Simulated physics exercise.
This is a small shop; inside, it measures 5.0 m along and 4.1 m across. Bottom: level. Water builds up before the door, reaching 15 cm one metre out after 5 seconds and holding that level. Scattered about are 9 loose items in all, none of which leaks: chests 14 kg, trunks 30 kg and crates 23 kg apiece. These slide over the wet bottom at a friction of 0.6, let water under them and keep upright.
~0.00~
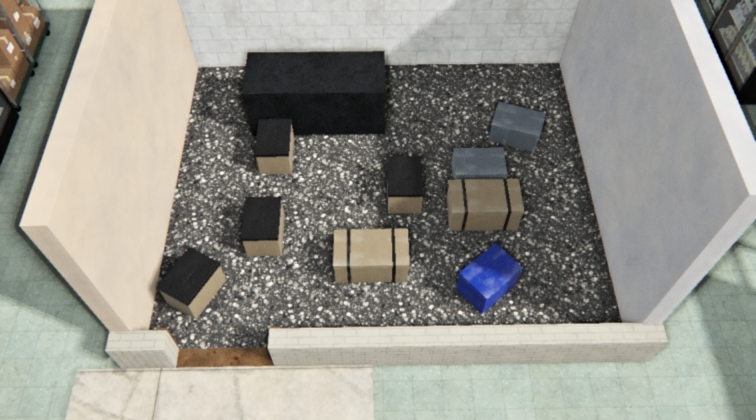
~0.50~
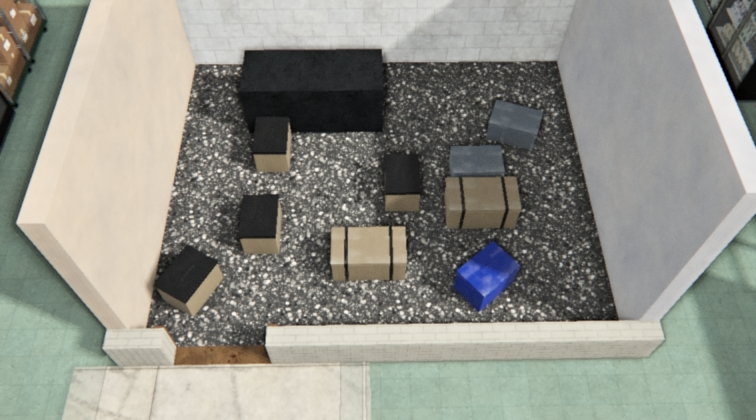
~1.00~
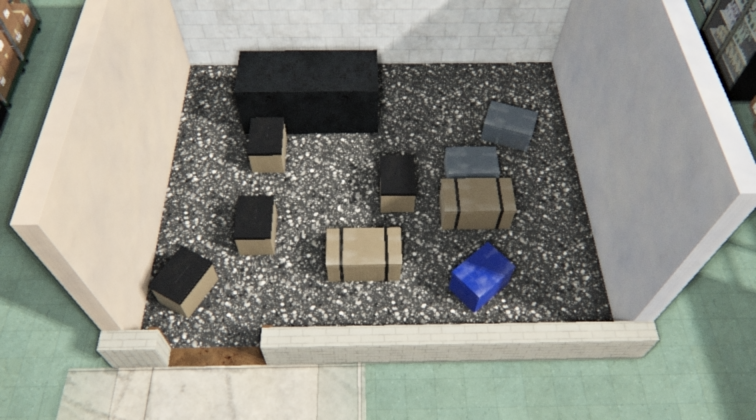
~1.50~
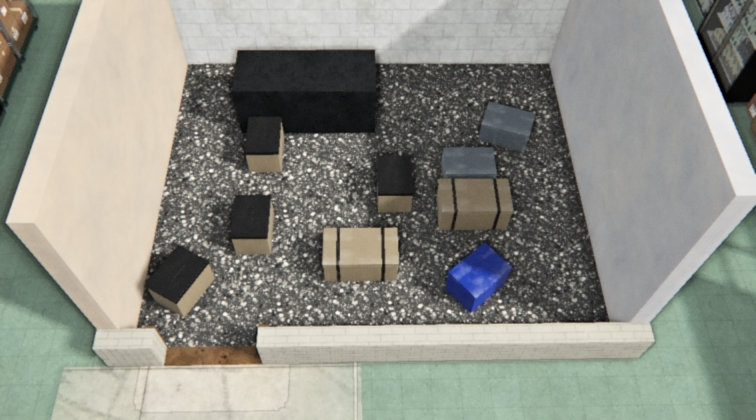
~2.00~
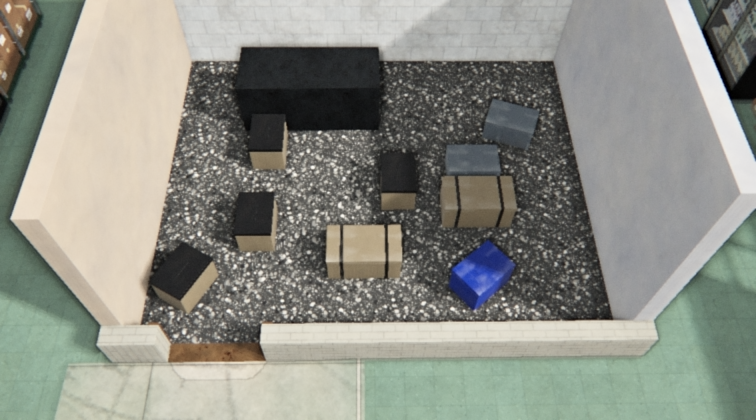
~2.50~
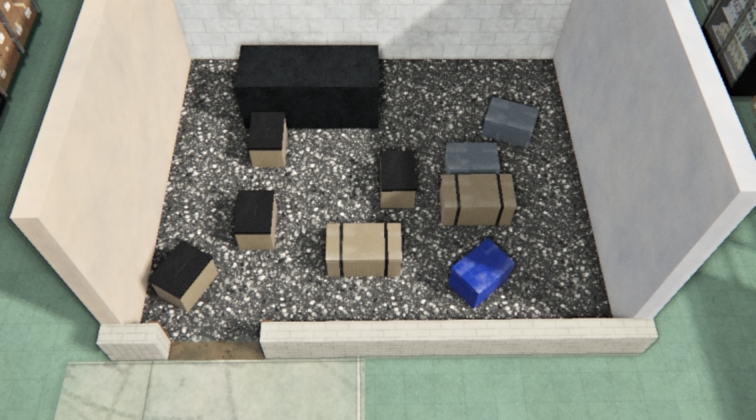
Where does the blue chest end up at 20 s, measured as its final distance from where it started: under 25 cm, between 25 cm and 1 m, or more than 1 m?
My money says it sits tight.
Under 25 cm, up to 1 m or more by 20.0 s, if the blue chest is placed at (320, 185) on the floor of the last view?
In that run it wanders far off.
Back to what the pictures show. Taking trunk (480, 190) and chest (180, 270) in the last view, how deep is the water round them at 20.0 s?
Depths: Near 7 cm, then near 9 cm.
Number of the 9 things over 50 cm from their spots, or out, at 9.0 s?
The answer is 1.
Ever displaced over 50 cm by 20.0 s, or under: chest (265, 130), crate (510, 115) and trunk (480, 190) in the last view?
The first is bigger, the second not bigger and the third not bigger.
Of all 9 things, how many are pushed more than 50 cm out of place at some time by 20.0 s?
The tally stands at 4.
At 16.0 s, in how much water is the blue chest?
Roughly 2 cm at that moment.
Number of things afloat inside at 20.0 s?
At that moment 5.
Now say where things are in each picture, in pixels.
The blue chest at (491, 270) rests on the ground; 0.0 m2 under water; 0 of 9 have shifted, in the first picture.
The blue chest at (489, 268) rests on the ground; water covers 0.0 m2; 0 of 9 have shifted, in the second picture.
The blue chest at (484, 269), on the bottom; water covers 0.0 m2; 0 of 9 have shifted, in the third picture.
The blue chest at (480, 270), on the bottom; 0.0 m2 under water; 0 of 9 have shifted, in the fourth picture.
The blue chest at (484, 267), on the bottom; 0.0 m2 under water; 0 of 9 have shifted, in the fifth picture.
The blue chest at (483, 265) rests on the ground; water covers 0.0 m2; 0 of 9 have shifted, in the sixth picture.
After 4.0 s the blue chest is near (483, 265), 0.0 m from its start, aground; 0 afloat.
After 9.0 s the blue chest is near (483, 265), 0.0 m from its start, aground; 0 afloat.
After 16.0 s the blue chest is near (483, 265), 0.0 m from its start, aground; 2 afloat.
After 20.0 s the blue chest is near (479, 256), 0.1 m from its start, afloat; 5 afloat.
